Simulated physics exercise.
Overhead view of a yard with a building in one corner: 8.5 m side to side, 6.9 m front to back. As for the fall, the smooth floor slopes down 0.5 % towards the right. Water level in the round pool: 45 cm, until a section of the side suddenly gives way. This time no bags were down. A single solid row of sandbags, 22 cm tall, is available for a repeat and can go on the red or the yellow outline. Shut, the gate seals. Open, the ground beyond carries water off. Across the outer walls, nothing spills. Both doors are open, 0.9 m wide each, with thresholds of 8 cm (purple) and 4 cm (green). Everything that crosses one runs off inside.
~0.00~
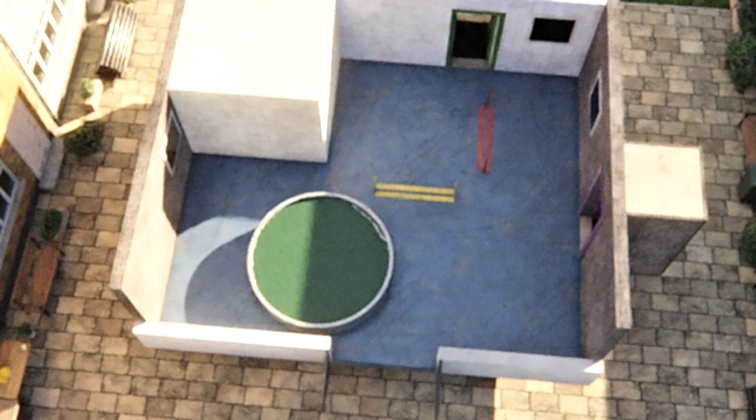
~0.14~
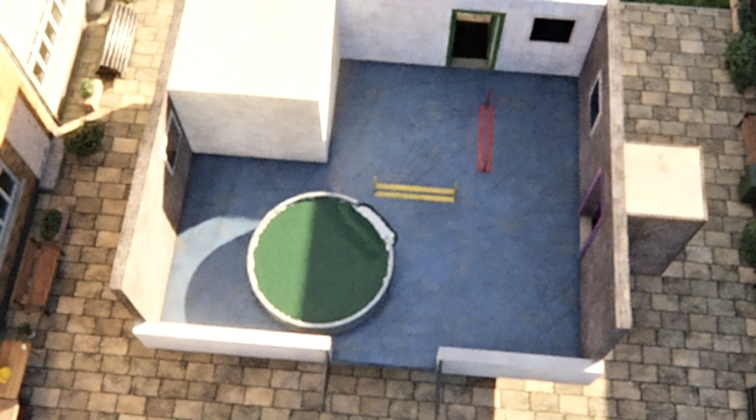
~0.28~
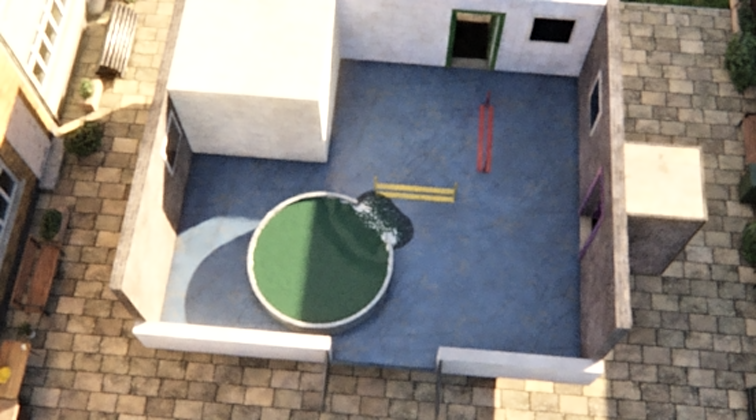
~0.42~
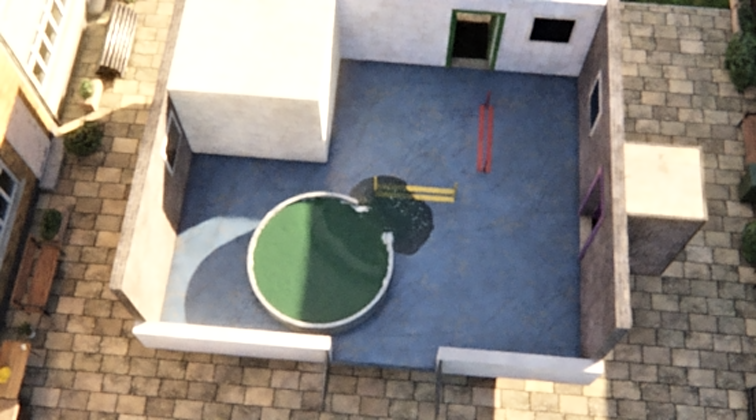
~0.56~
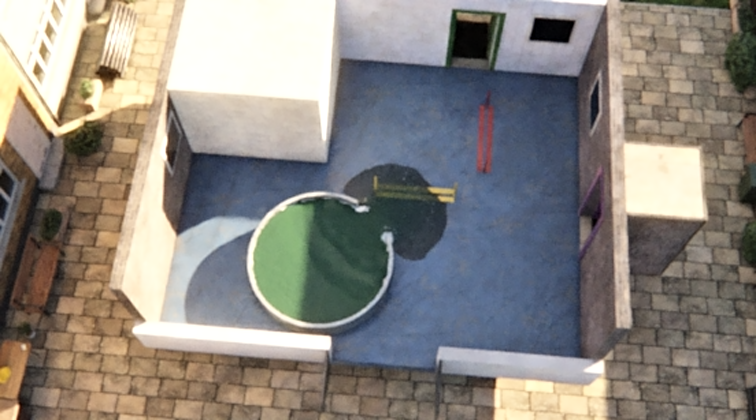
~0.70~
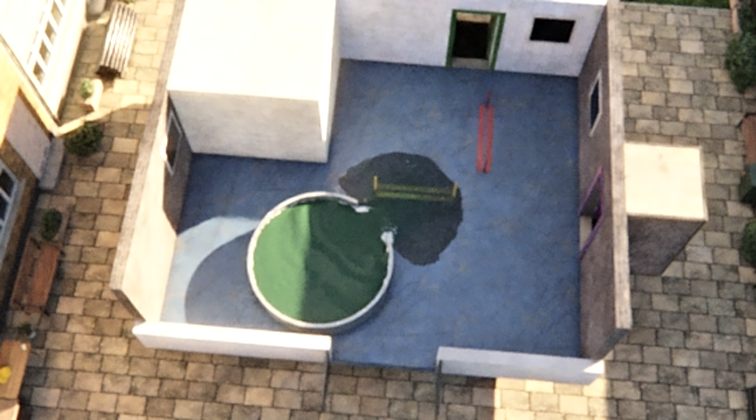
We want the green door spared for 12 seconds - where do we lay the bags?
Lay them on yellow.
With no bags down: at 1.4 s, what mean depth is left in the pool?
38 cm.
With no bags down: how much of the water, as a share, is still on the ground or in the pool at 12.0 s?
I'd put what remains at some 94 per cent.
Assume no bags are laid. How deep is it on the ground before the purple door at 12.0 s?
I'd put it at around 8.0 centimetres deep.
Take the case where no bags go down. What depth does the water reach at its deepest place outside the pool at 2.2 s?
24 cm.
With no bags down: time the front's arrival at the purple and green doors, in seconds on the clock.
For purple it's 2.6 s, and for green it's 2.2 s.
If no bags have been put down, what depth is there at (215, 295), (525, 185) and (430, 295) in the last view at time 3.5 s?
Roughly 0, 3 and 0 cm.
After 1.4 s water covers 20 % of the floor and is deepest (24 cm) near (383, 227) in the run without bags; in at the green door, 0 L with no bags, 0 L with the row on red, 0 L on yellow.
After 2.2 s water covers 40 % of the floor and is deepest (24 cm) near (383, 227) in the run without bags; in at the green door, 0 L with no bags, 0 L with the row on red, 0 L on yellow.
After 3.5 s water covers 50 % of the floor and is deepest (26 cm) near (577, 78) in the run without bags; in at the green door, 27 L with no bags, 95 L with the row on red, 0 L on yellow.
After 7.0 s water covers 60 % of the floor and is deepest (12 cm) near (578, 175) in the run without bags; in at the green door, 98 L with no bags, 283 L with the row on red, 1 L on yellow.
After 12.0 s water covers 75 % of the floor and is deepest (10 cm) near (580, 360) in the run without bags; in at the green door, 163 L with no bags, 382 L with the row on red, 18 L on yellow.
